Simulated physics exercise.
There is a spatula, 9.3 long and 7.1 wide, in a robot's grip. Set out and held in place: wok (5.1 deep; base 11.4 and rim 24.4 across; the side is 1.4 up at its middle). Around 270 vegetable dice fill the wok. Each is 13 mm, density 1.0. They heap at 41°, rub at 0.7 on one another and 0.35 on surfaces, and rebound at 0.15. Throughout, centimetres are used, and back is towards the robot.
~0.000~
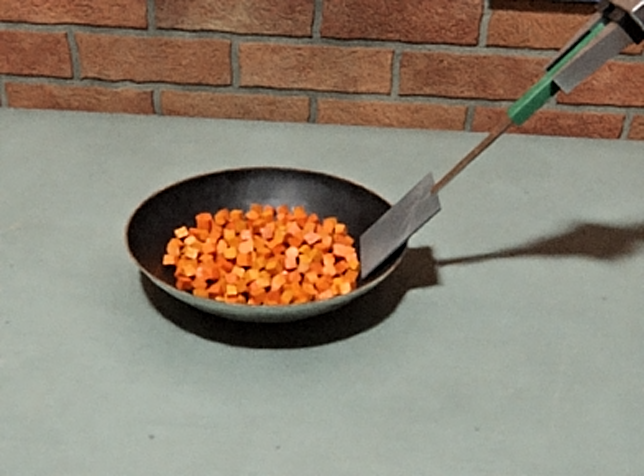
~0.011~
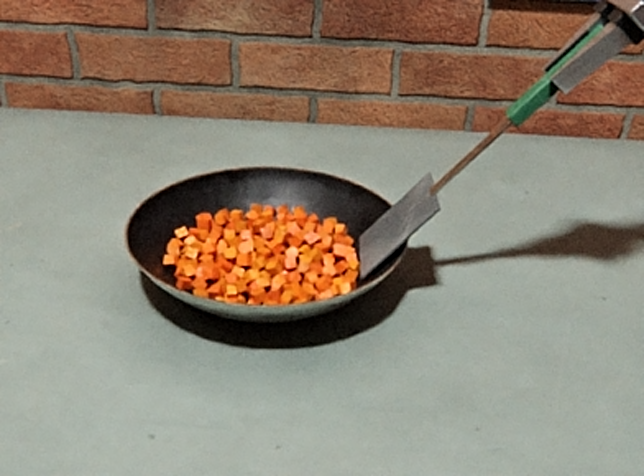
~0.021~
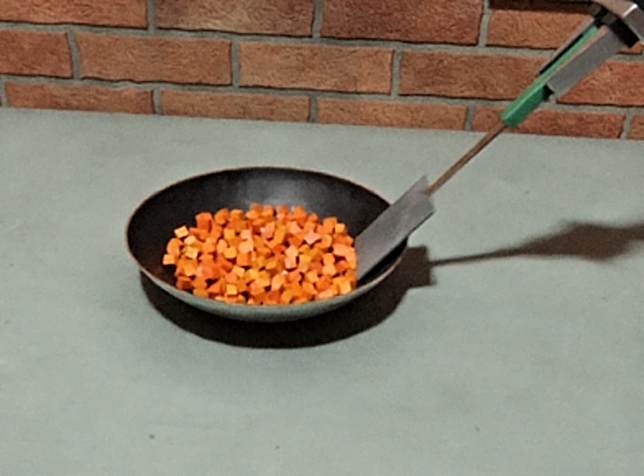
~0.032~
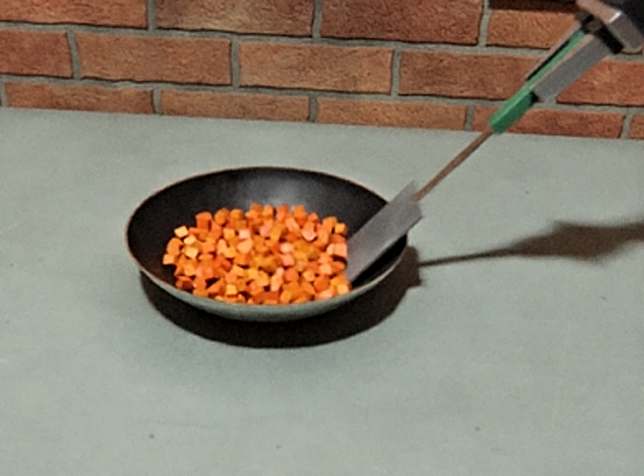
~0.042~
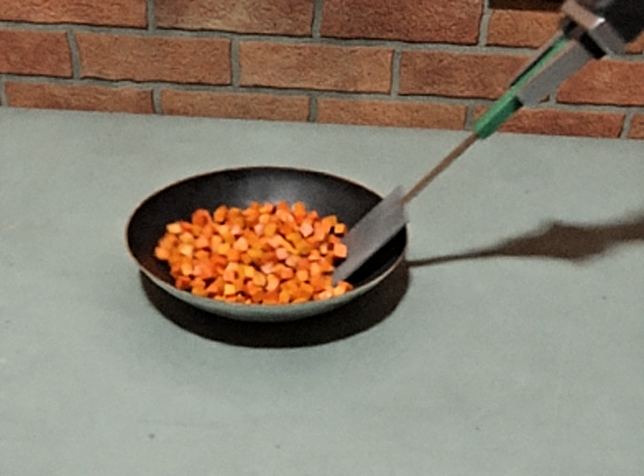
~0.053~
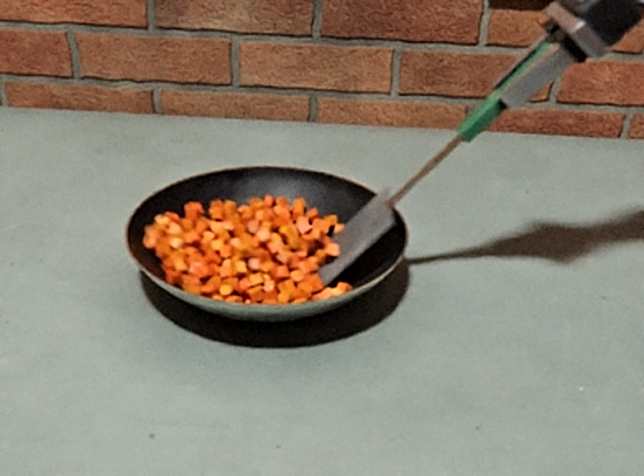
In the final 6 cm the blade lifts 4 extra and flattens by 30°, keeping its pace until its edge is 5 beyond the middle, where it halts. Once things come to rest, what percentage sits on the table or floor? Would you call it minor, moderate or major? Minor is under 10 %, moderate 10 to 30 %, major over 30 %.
I would call it moderate.
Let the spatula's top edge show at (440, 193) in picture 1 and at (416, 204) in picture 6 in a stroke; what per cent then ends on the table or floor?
10 per cent.
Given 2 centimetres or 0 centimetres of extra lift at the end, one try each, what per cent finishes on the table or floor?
Try one gives about 15 in a hundred, try two about 20 in a hundred.
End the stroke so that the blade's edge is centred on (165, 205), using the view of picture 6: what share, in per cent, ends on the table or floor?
Close to 60 per cent finishes on the table or floor.
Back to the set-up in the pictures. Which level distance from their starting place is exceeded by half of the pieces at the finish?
Distance: Near 6 cm.
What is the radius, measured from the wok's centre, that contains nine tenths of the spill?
That works out to near 35 cm.
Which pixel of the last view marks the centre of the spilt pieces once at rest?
Resting centre: About (48, 263).
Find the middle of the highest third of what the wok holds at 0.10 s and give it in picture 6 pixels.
Near (190, 224).
After 0.08 s, sloping 50°, highest piece 7 above the table; 265 in the wok, 1 on the blade or in flight.
After 0.10 s, sloping 40°, highest piece 9 above the table; 258 in the wok, 8 on the blade or in flight.
After 0.32 s, sloping 21°, highest piece 7 above the table; 224 in the wok, 36 on the table or floor, 6 on the blade or in flight.
After 1.37 s, sloping 21°, highest piece 5 above the table; 224 in the wok, 42 on the table or floor.
In the end, 224 in the wok, 42 on the table or floor. That is 16 % on the table or floor.
